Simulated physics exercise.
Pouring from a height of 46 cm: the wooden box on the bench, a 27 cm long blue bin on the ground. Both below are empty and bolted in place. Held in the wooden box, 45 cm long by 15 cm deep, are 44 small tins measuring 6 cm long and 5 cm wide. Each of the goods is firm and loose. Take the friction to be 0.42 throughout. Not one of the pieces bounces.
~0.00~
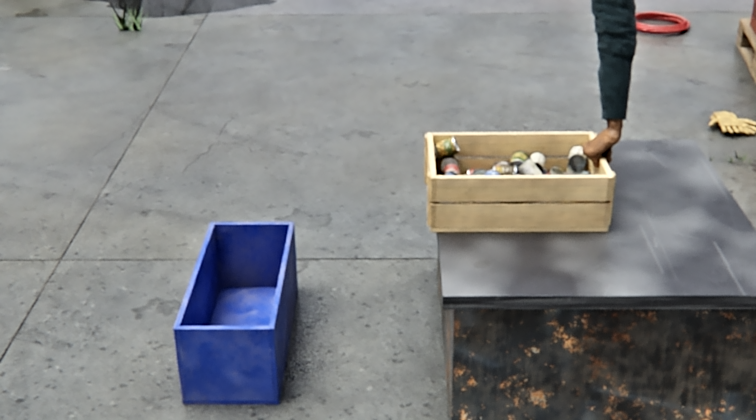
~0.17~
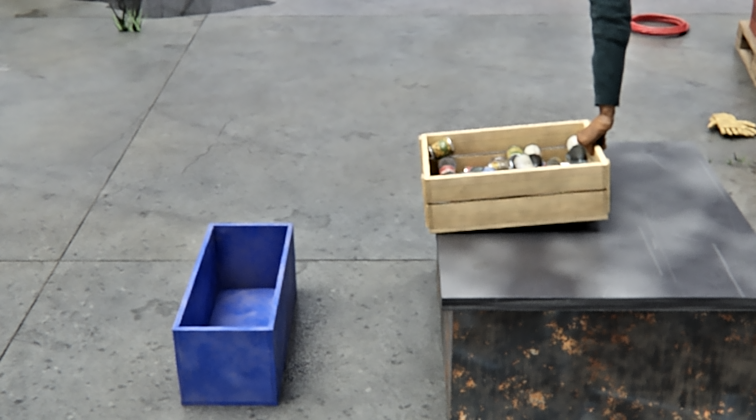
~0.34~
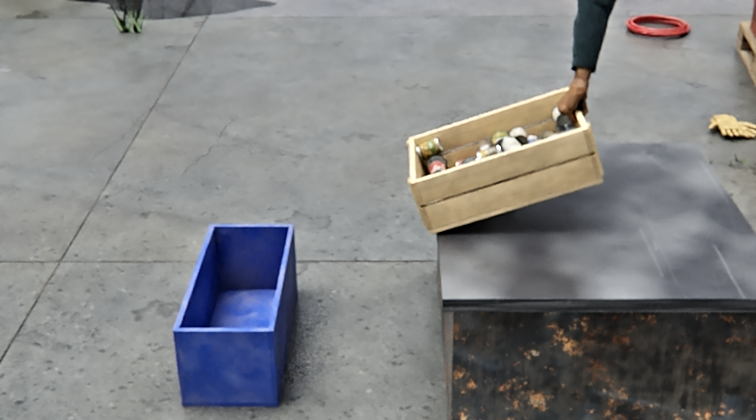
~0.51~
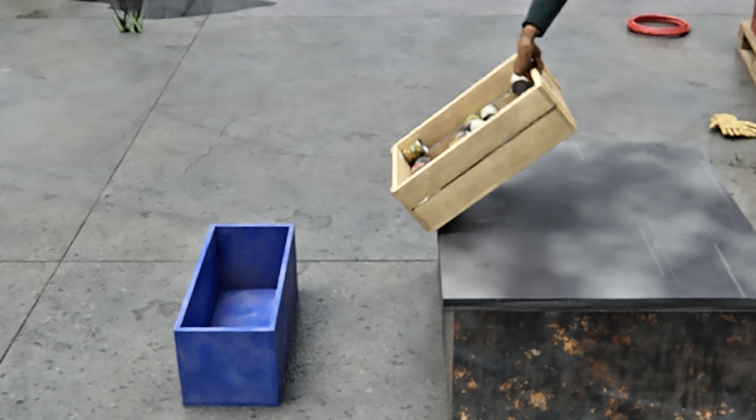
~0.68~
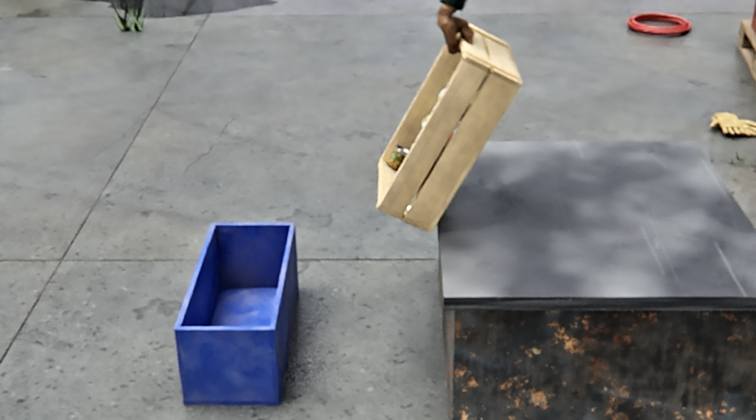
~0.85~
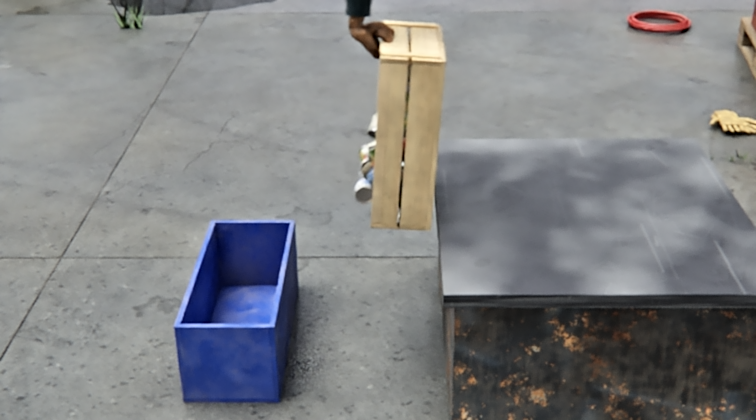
On a paved yard, a hand lifted the right end of a wooden box of small tins on a dark bench, tilting it leftward until it stood nearly upright and tins began coming out.
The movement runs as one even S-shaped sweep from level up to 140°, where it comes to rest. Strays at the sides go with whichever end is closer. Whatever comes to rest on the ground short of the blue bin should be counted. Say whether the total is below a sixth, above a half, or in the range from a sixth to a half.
Expect more than one piece in two.
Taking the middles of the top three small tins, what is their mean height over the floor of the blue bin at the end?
Around 3 centimetres.
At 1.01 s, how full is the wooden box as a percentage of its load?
70 %.
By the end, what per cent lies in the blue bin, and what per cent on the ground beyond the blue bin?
I'd put it at about 10 percent, then about 0 percent.
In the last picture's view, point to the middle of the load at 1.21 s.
The middle of the load sits near (323, 269).
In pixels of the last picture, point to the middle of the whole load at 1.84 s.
Around (328, 340).
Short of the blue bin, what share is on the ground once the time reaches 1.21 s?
Roughly 25 percent.
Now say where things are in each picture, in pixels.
In the first picture (each is followed by its nearest rim corner in this view), wooden box, (608, 176); blue bin, (269, 327); 0° from level; none out.
The second picture shows wooden box, (602, 163); 5° from level.
The third picture shows wooden box, (582, 129); 19° from level.
The fourth picture shows wooden box, (536, 86); 39° from level.
The fifth picture shows wooden box, (463, 59); 62° from level.
The sixth picture shows wooden box, (380, 62); blue bin, (269, 325); 86° from level; 1 out, the lowest tin at (364, 191).
After 1.01 s, tilt 107°; 30 still in the wooden box and 14 in the air.
After 1.21 s, tilt 128°; 9 still in the wooden box, 2 in the blue bin, 12 on the ground short of the blue bin and 21 in the air.
After 1.48 s, tilt 140°; 4 in the blue bin, 35 on the ground short of the blue bin and 5 in the air.
When it is over (at 1.84 s), 4 in the blue bin and 40 on the ground short of the blue bin. Asked share, 40 of 44, 91 per cent.
